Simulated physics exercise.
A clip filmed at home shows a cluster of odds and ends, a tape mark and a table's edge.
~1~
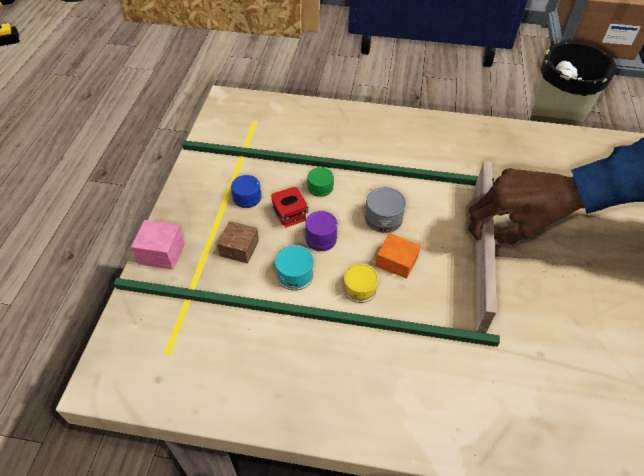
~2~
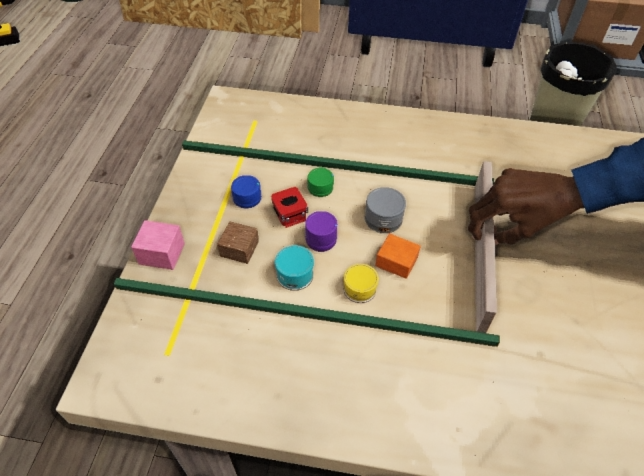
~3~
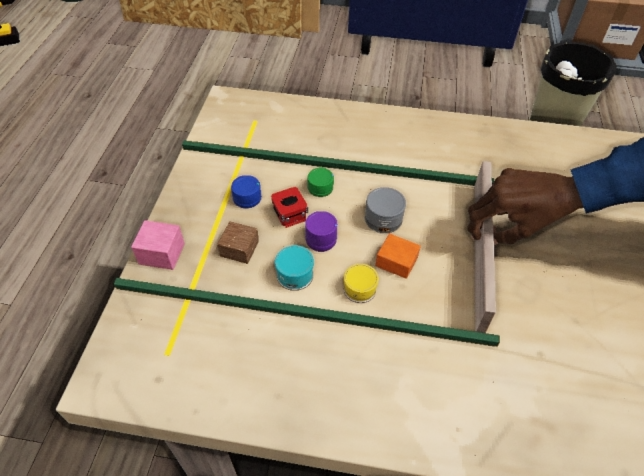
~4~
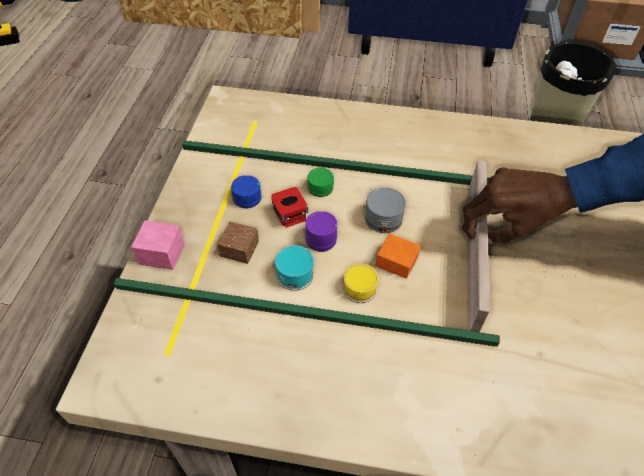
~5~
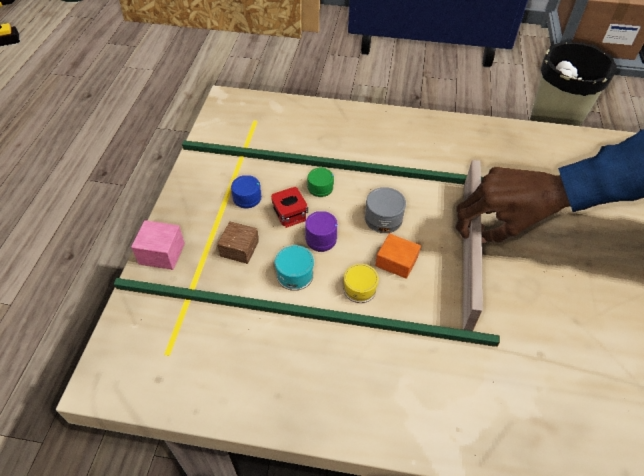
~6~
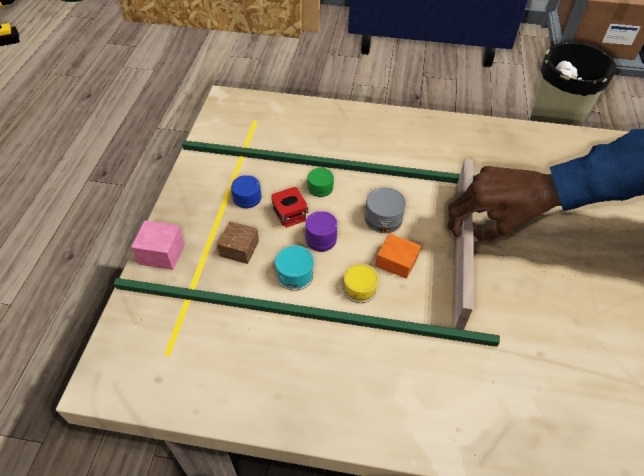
The clip opens on a wooden table where colourful blocks and round pieces sit between two green strips, near a yellow tape line, with a hand holding an upright board at the right. The board stays still at first, then the hand slides it slightly left, while the pieces remain unmoved.
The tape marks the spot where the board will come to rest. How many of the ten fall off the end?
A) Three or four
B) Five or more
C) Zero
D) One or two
D, one or two.
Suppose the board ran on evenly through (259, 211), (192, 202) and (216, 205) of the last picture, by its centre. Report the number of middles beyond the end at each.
Middles past end - pos 1: 0, pos 2: 5, pos 3: 2.
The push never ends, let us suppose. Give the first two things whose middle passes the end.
They are the pink block, then the blue lid.
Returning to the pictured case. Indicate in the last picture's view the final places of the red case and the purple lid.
You'll find the first one at (184, 174) and the second at (185, 205).
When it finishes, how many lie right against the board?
That makes 4.
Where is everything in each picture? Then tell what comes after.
In the first picture, pink block (159, 245); blue lid (246, 192); brown block (238, 242); board (484, 241); tape (219, 218).
In the second picture, blue lid (246, 192); red case (290, 208).
In the third picture, brown block (239, 242); turquoise pot (295, 268).
In the fourth picture, pink block (159, 245); yellow pot (361, 284).
In the fifth picture, blue lid (246, 192); board (472, 239).
In the sixth picture, pink block (159, 245); blue lid (246, 192); brown block (239, 242); board (464, 238); tape (219, 218).
Soon after, none off yet; pink block at rest near (159, 245); blue lid at rest near (246, 192); brown block at rest near (239, 242).
At rest, the number that fall off is one or two; fallen, blue lid and pink block.
